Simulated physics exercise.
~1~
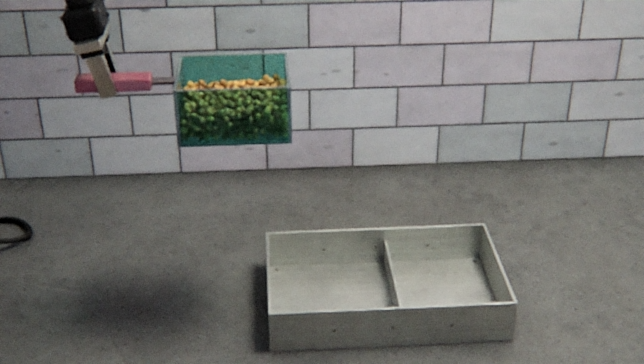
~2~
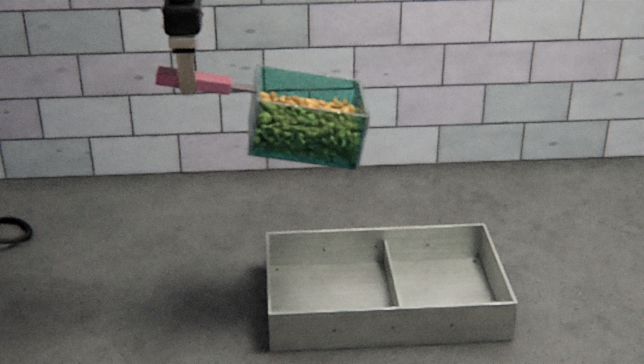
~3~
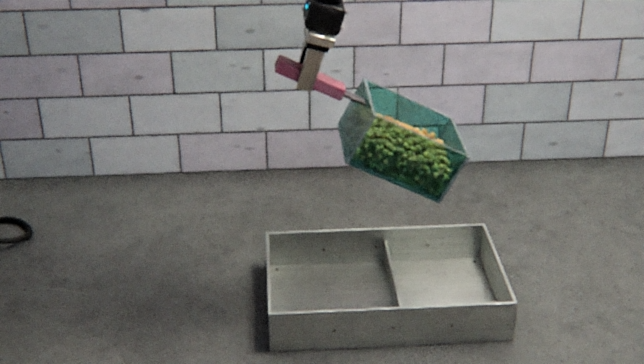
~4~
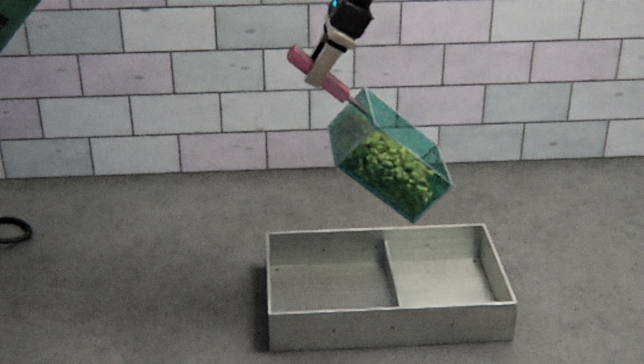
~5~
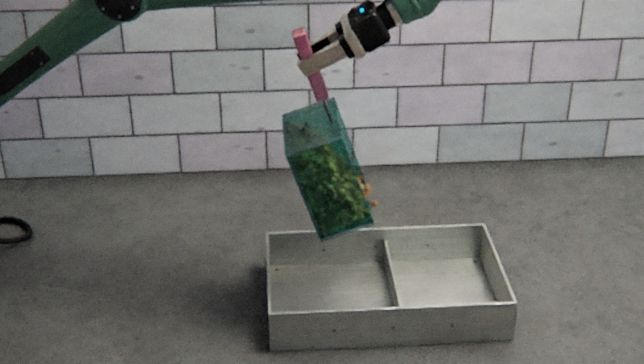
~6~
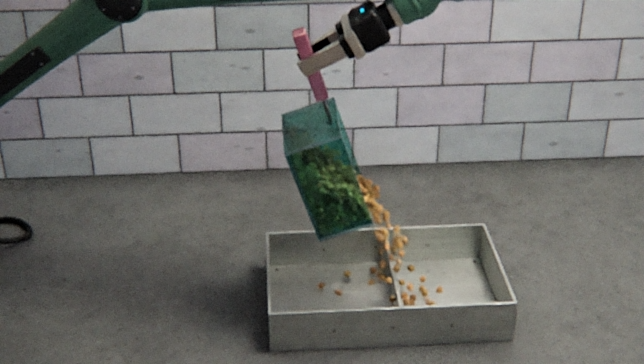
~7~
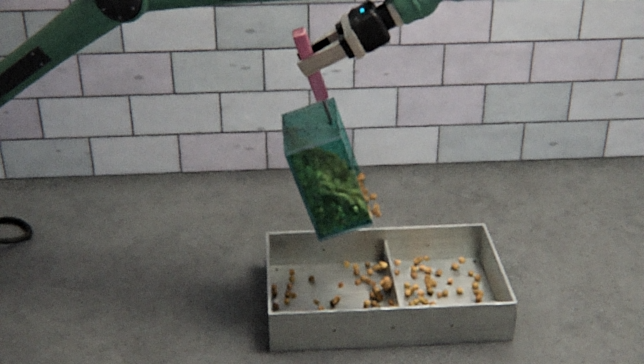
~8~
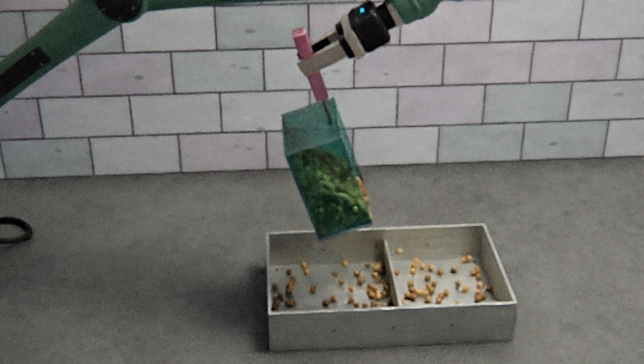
On a grey surface before a wall of pale white and pinkish tiles, seen from the front and slightly above, a robot gripper holds a clear teal box by its pink handle at the upper left. The box is filled with small pieces, green below and tan along the top, and a light grey crate with one divider sits to the right. The gripper carries the box rightward, tipping it forward, then draws it back slightly as it tilts steeply. Tan pieces spill over the divider and scatter into both compartments. The flow stops, leaving the tilted box still and mostly full.
